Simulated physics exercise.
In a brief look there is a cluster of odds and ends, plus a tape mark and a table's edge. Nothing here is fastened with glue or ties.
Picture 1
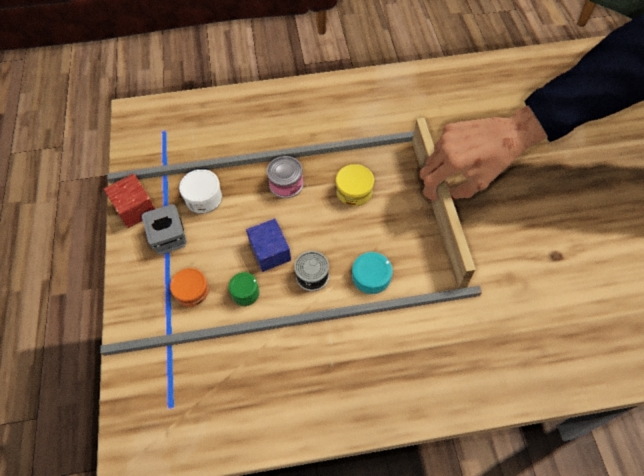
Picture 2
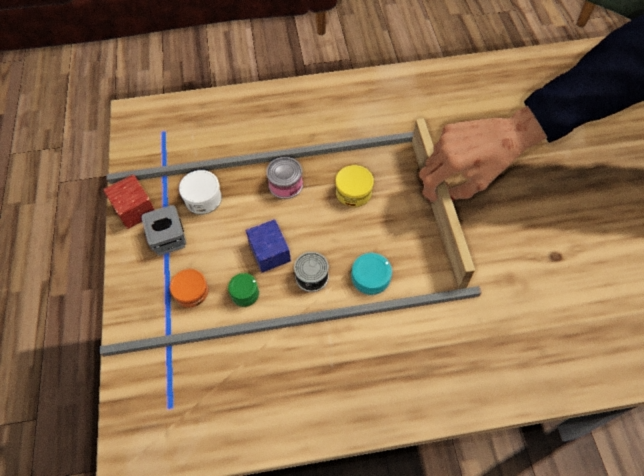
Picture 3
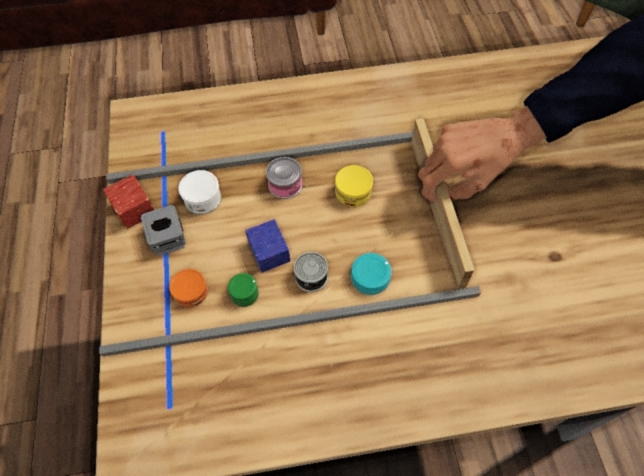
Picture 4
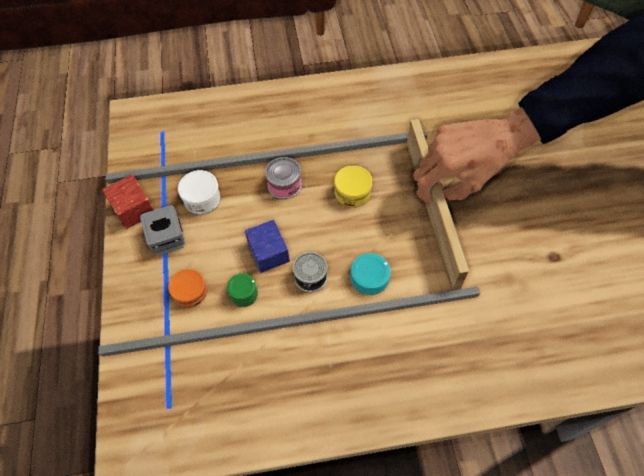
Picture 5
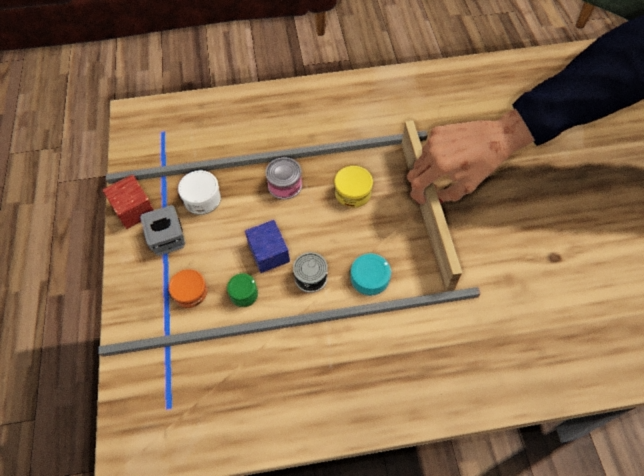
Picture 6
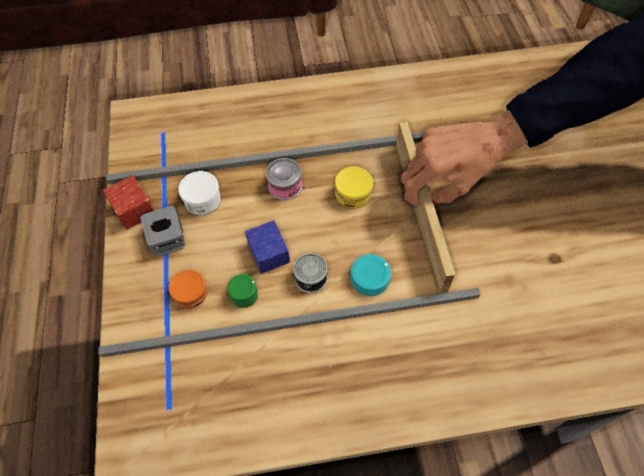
At the start, a hand grips a wooden board at the right end of two grey rails, with blocks, tubs and tins spread between them and a blue line at left. The hand then slides the board slightly left towards the yellow and turquoise items, while the objects stay in place.
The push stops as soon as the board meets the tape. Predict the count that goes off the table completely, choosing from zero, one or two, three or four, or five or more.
Over the end go only a single one or a pair.
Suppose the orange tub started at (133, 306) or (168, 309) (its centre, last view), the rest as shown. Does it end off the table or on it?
In the two tries the orange tub ends up below and ends up below, in that order.
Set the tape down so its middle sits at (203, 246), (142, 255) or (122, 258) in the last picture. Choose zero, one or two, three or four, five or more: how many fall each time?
Place by place, the answers come out as none; at least five; five or over.
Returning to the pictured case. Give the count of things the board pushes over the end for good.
2.
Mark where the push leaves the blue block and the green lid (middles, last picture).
Final positions - blue block around (147, 259), green lid around (110, 330).
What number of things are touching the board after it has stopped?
Count recorded: 4.
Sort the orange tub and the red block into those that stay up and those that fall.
The orange tub goes down while the red block goes down.
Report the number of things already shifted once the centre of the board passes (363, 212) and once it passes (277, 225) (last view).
At the first point the count is 2, at the second it's 7.
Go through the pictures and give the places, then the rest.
Red block (131, 201); grey case (165, 230); orange tub (190, 288); board (440, 199); tape (167, 250), in the first picture.
Grey case (165, 231); black tin (312, 272), in the second picture.
Orange tub (189, 288); yellow tub (354, 187), in the third picture.
Red block (129, 202); white pot (200, 193), in the fourth picture.
Grey case (164, 231); turquoise lid (370, 274), in the fifth picture.
Red block (130, 203); grey case (164, 232); orange tub (188, 289); board (422, 204); tape (166, 251), in the sixth picture.
Soon after, none off yet; red block at rest near (130, 203); grey case at rest near (164, 232); orange tub at rest near (188, 289).
Then, none off yet; red block at rest near (130, 203); grey case at rest near (164, 232); orange tub moved a little near (169, 290).
At rest, the number that fall off is one or two; fallen, orange tub and red block.
